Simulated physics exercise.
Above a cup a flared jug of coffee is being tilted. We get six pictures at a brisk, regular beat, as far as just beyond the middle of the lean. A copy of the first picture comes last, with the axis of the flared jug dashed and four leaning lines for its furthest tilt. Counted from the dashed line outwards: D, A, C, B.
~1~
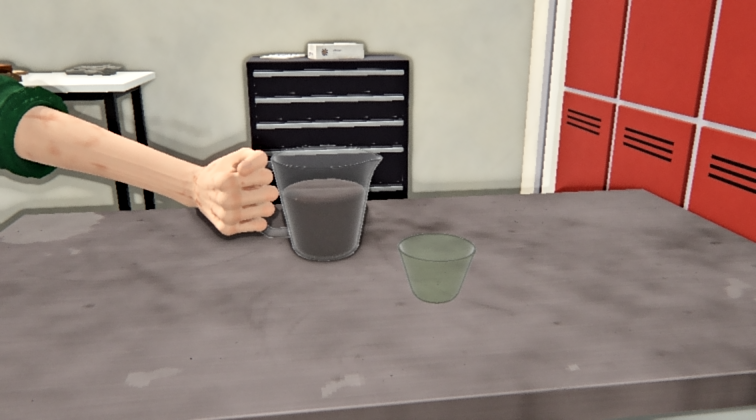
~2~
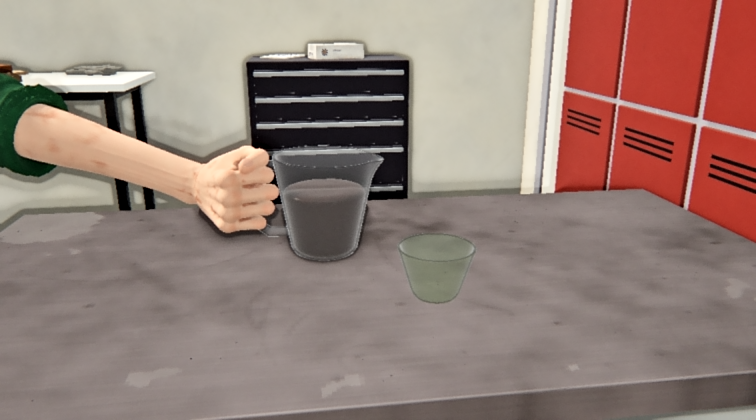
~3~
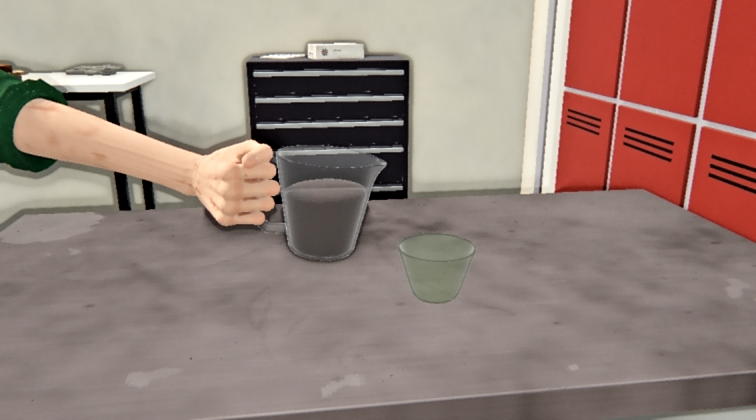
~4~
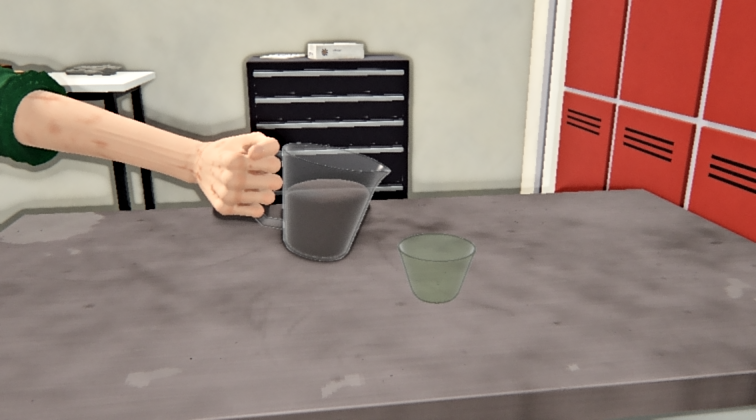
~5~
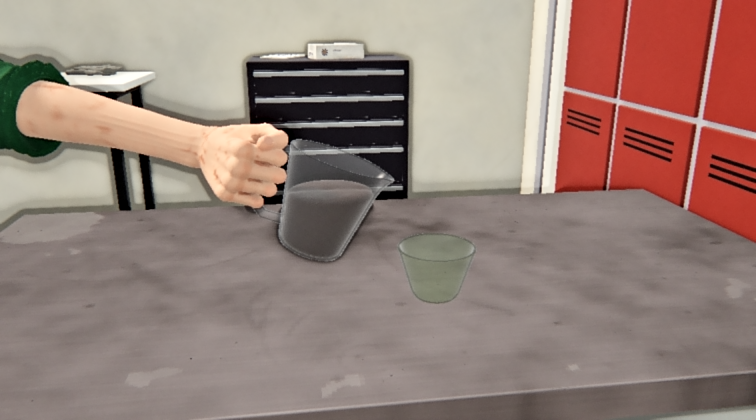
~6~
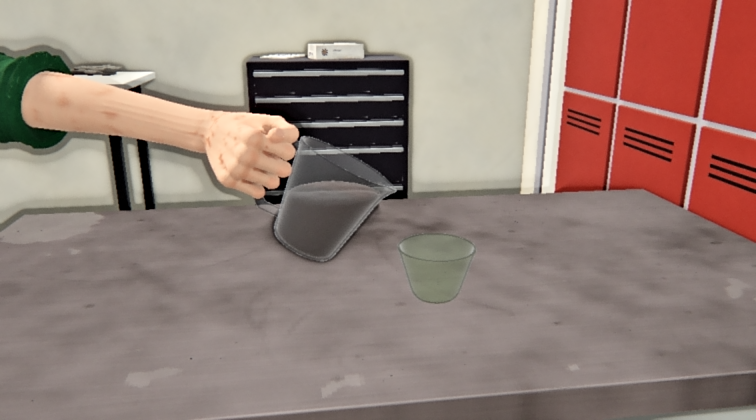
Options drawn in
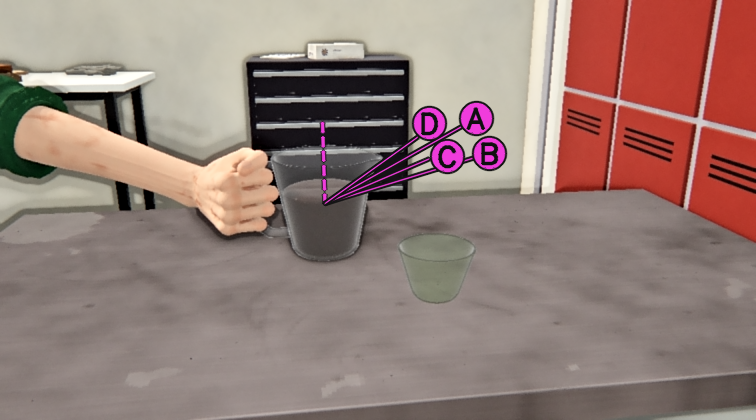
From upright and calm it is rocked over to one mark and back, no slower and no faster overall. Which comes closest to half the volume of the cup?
D is best.
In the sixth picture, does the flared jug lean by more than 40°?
No, it does not.
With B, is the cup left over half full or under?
Over half.
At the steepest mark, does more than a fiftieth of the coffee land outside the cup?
Yes.
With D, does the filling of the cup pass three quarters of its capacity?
No, less.
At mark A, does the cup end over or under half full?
Over.
On the marked copy, A at (461, 126); B at (473, 158); C at (429, 158); D at (417, 137).
With A, the cup ends with about 72 % of what it can hold.
With B, the cup ends with about 86 % of what it can hold; 21 % of the coffee is spilt.
With C, the cup ends with about 78 % of what it can hold; 12 % of the coffee is spilt.
With D, the cup ends with about 49 % of what it can hold.
